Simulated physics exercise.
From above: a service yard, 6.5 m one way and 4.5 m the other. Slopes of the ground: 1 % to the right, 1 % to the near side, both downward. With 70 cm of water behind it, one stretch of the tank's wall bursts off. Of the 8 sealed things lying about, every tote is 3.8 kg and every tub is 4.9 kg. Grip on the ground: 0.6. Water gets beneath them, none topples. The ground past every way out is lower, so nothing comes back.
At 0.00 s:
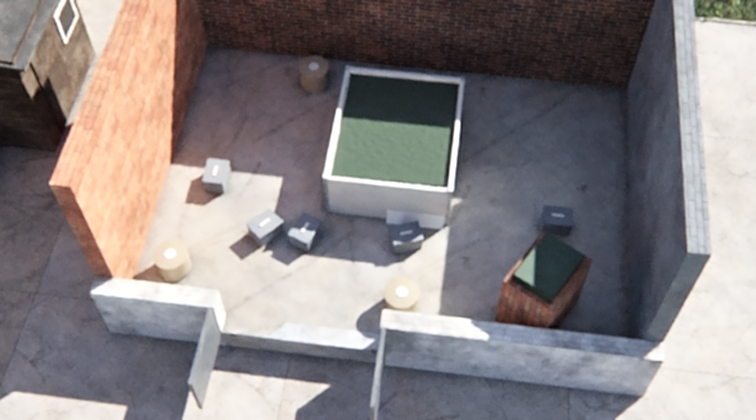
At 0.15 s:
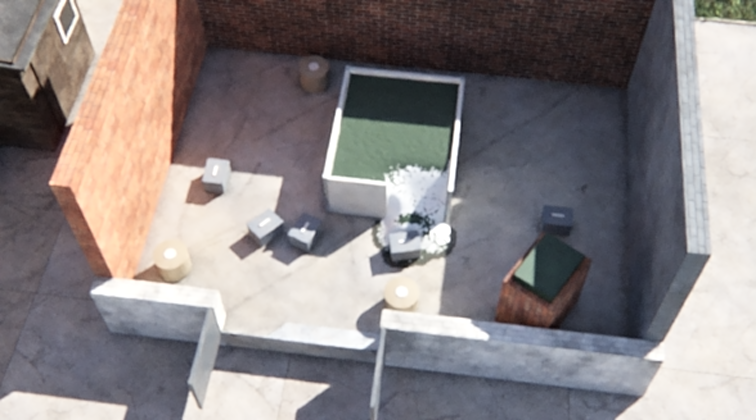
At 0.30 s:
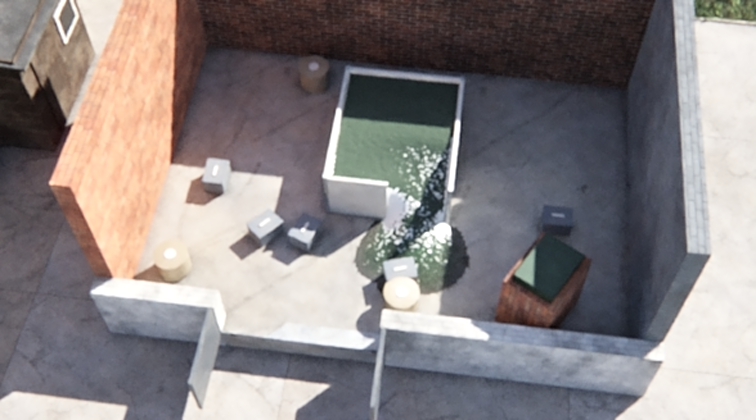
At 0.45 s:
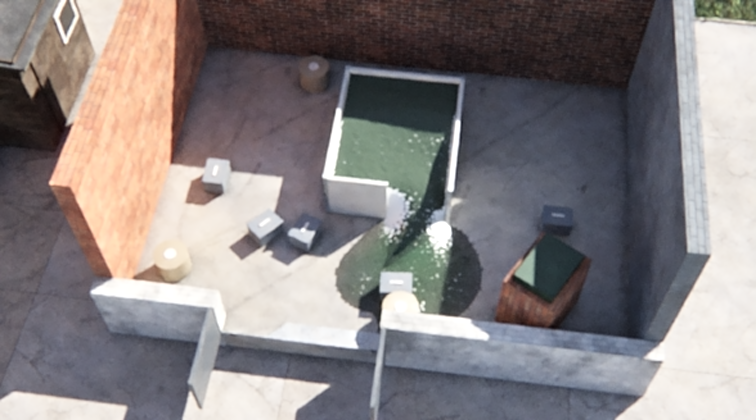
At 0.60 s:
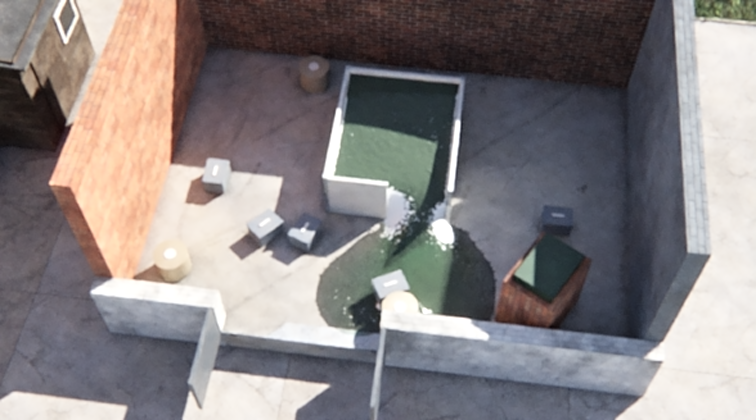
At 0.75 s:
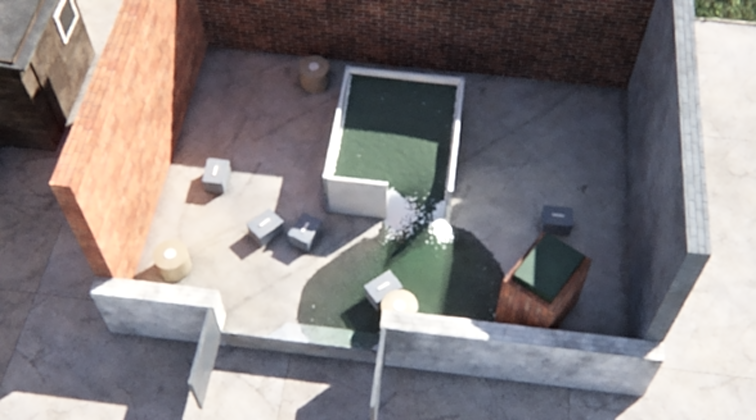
In the video, dark green water bursts through the front of a white-walled tank in a walled yard and spreads across the ground, pushing a nearby grey box toward the low front wall, then slightly nudging a pale round tub.
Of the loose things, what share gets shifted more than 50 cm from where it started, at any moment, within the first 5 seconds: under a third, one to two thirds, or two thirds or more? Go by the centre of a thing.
One to two thirds.
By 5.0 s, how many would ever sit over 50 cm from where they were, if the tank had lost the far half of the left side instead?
Count: 4.
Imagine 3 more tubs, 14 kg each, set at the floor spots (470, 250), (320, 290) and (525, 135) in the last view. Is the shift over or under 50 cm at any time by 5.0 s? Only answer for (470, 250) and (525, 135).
In turn: Over, under.
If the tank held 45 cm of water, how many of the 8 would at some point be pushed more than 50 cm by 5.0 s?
In that case the number is 3.
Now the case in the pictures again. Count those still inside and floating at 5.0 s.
2.
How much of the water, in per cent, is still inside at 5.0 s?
I'd say some 72 percent hasn't gone yet.
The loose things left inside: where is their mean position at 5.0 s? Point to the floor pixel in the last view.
I'd say about (312, 179) in the last view.
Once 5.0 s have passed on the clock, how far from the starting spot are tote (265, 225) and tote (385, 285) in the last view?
In turn: 0 cm, gone out.
After 1.1 s 1 of 8 are over 50 cm from their spots; 2 afloat.
After 2.2 s 2 of 8 are over 50 cm from their spots; 0 afloat.
After 3.5 s 3 of 8 are over 50 cm from their spots; 1 afloat.
After 5.0 s 3 of 8 are over 50 cm from their spots, and 3 have been at some point; 2 afloat.
